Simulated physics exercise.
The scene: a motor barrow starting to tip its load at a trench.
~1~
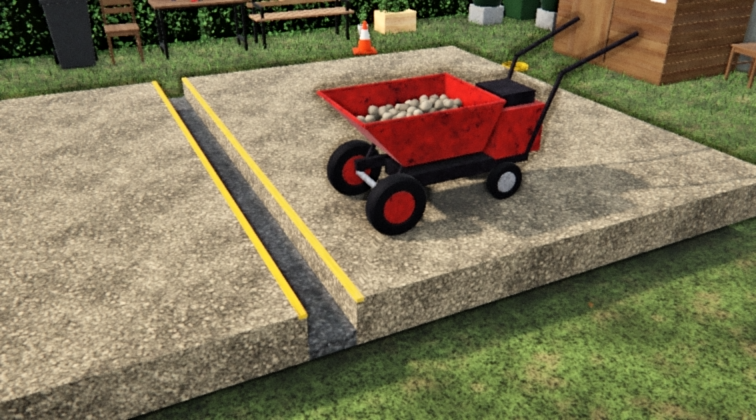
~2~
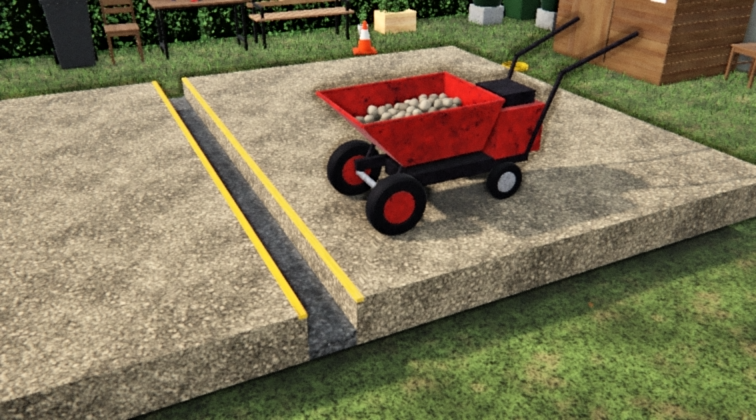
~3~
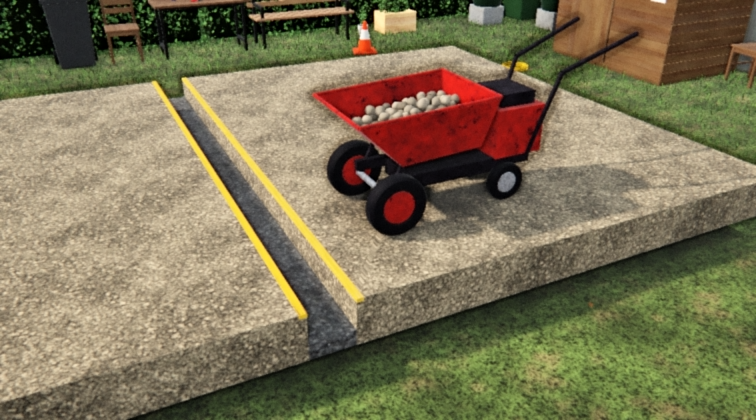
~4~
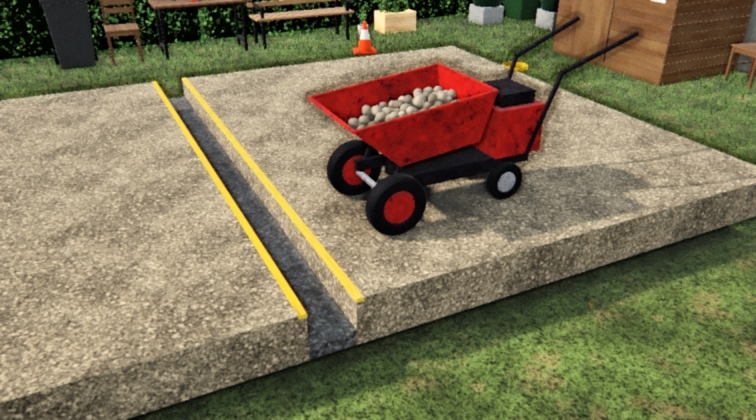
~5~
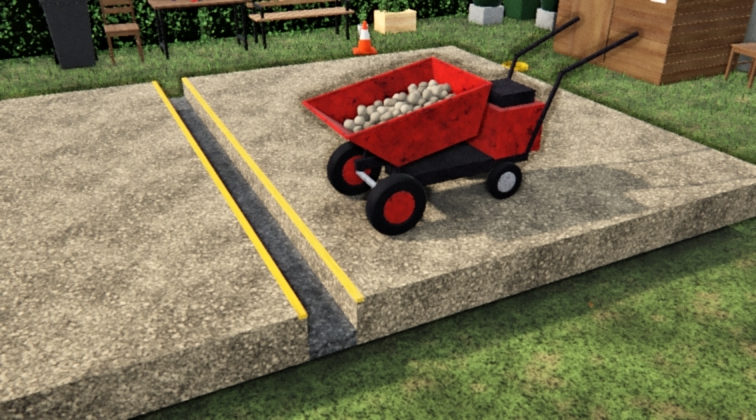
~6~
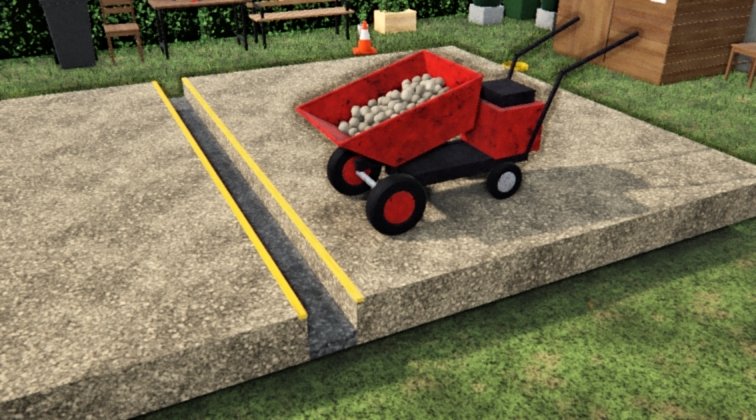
Red motor barrow loaded with pale pebbles standing near a yellow-edged trench, its skip at first level, then slowly tilting forward.
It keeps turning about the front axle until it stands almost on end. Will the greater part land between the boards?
The trench ends with the larger part of it.
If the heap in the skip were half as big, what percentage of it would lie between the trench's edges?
It comes to 90 per cent or so.
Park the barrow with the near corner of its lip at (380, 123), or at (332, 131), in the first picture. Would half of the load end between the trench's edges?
One: The larger part. Two: Under half.
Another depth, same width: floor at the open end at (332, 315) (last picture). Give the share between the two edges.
About 30 per cent.
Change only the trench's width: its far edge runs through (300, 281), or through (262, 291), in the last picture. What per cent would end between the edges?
The first gives 40 %, the second 100 %.
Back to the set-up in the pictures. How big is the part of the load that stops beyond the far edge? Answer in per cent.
Roughly 20 in a hundred.
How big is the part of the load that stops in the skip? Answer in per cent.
About 5 per cent.
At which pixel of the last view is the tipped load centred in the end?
Around (273, 250).
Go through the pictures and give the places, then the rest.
In the first frame, lip of the skip at (364, 126), level; top of the load at (414, 112), river pebbles; first edge of the trench at (338, 271); far edge at (284, 285), the trench under half as wide as the skip, and about half as deep as wide.
In the second frame, lip of the skip at (363, 127), level; top of the load at (424, 106).
In the third frame, lip of the skip at (359, 129), tipped barely; top of the load at (422, 105).
In the fourth frame, lip of the skip at (354, 133), tipped a little; top of the load at (427, 107).
In the fifth frame, lip of the skip at (348, 138), tipped a little; top of the load at (422, 103).
In the sixth frame, lip of the skip at (340, 145), tipped clearly; top of the load at (428, 97); first edge of the trench at (338, 271); far edge at (284, 285).
Soon after the last picture, skip tipped steeply; all in the skip.
A little later, skip tipped right over; about half in the skip; about a third in or heaped over the trench; a small part beyond it.
Later still, skip tipped right over; a small part in the skip; about two thirds in or heaped over the trench; about a quarter beyond it.
By the end, skip tipped right over; a small part in the skip; about two thirds in or heaped over the trench; about a quarter beyond it.
